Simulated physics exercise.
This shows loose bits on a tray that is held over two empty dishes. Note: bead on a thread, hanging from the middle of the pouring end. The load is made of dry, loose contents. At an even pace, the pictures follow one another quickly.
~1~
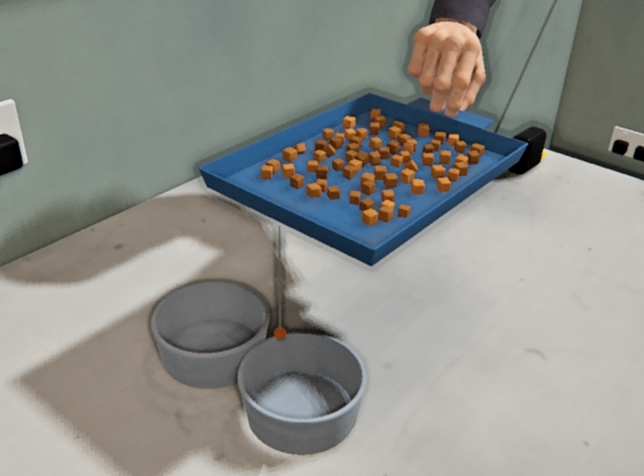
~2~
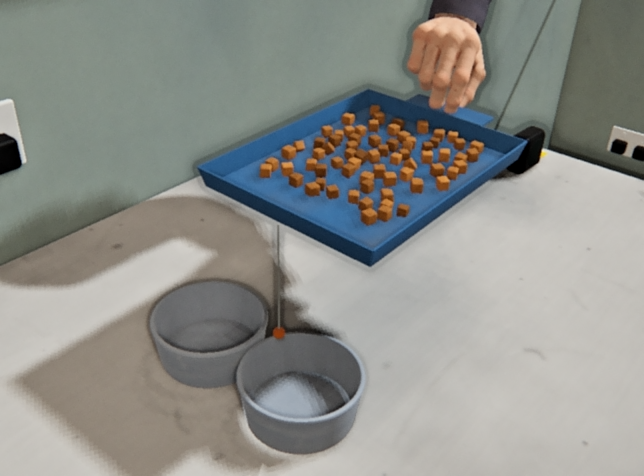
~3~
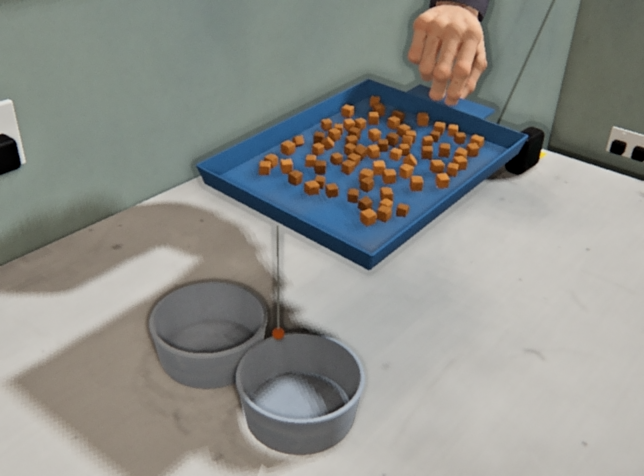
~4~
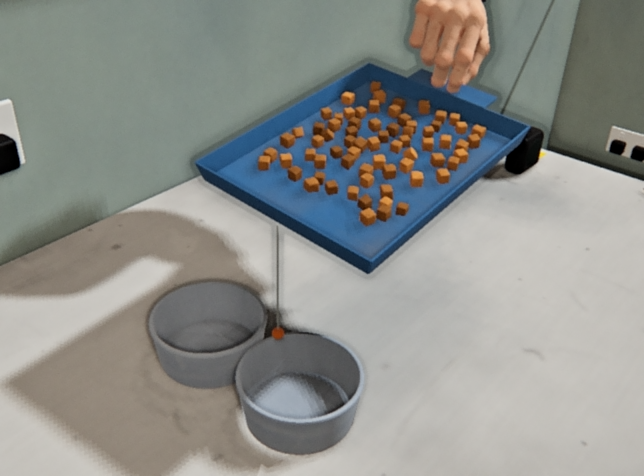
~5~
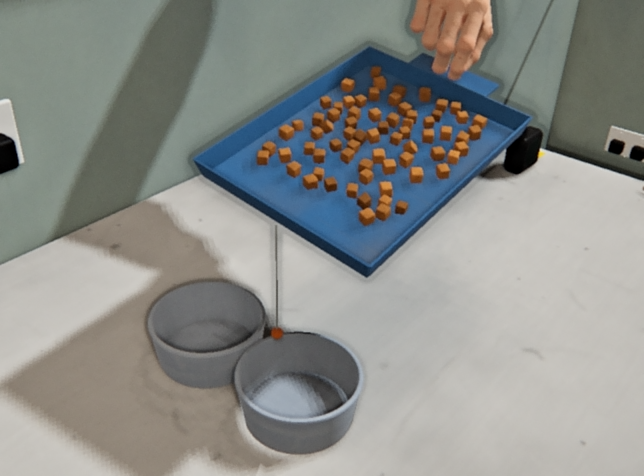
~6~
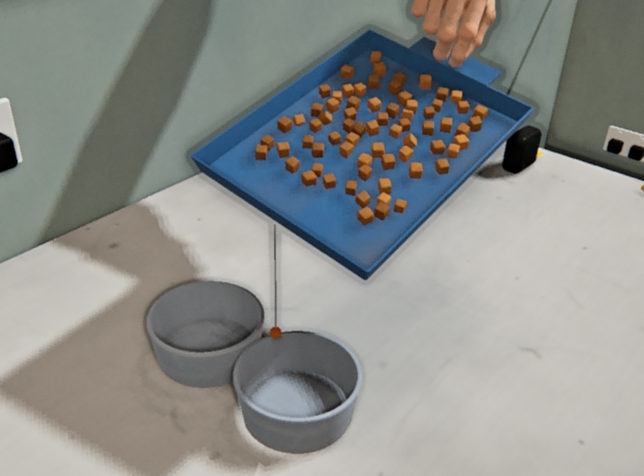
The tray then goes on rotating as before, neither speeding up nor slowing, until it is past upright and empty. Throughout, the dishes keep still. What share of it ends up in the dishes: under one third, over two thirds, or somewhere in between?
Counting both dishes, they collect a third to two thirds of the pieces.
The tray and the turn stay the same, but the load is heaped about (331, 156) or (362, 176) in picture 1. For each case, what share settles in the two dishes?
Around 50 percent the first time, around 40 percent the second.
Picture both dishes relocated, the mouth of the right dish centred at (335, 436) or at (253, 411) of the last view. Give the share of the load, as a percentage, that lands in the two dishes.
Trial 1 about 50 %, trial 2 about 20 %.
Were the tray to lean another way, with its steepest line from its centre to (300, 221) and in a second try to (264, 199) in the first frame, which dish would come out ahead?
Order of results: The right-placed dish, followed by the left-placed dish.
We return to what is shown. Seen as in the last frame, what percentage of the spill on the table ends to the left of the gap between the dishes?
Estimate: About 0 per cent.
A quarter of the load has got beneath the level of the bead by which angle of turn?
Close to 115 degrees, I reckon.
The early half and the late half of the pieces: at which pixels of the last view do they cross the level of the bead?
At about (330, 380), then at (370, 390).
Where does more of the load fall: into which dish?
Reply: The right-hand one.
Soon, tray tipped steeply; nearly all on the tray; a small part in the air.
A while on, tray tipped past a quarter turn; nearly all on the tray; a small part outside both; a stray few in the air.
Towards the end, tray tipped past a quarter turn; about half in the right dish; about half outside both.
Finally, tray tipped past a quarter turn; about half in the right dish; none in the left dish; about half outside both.
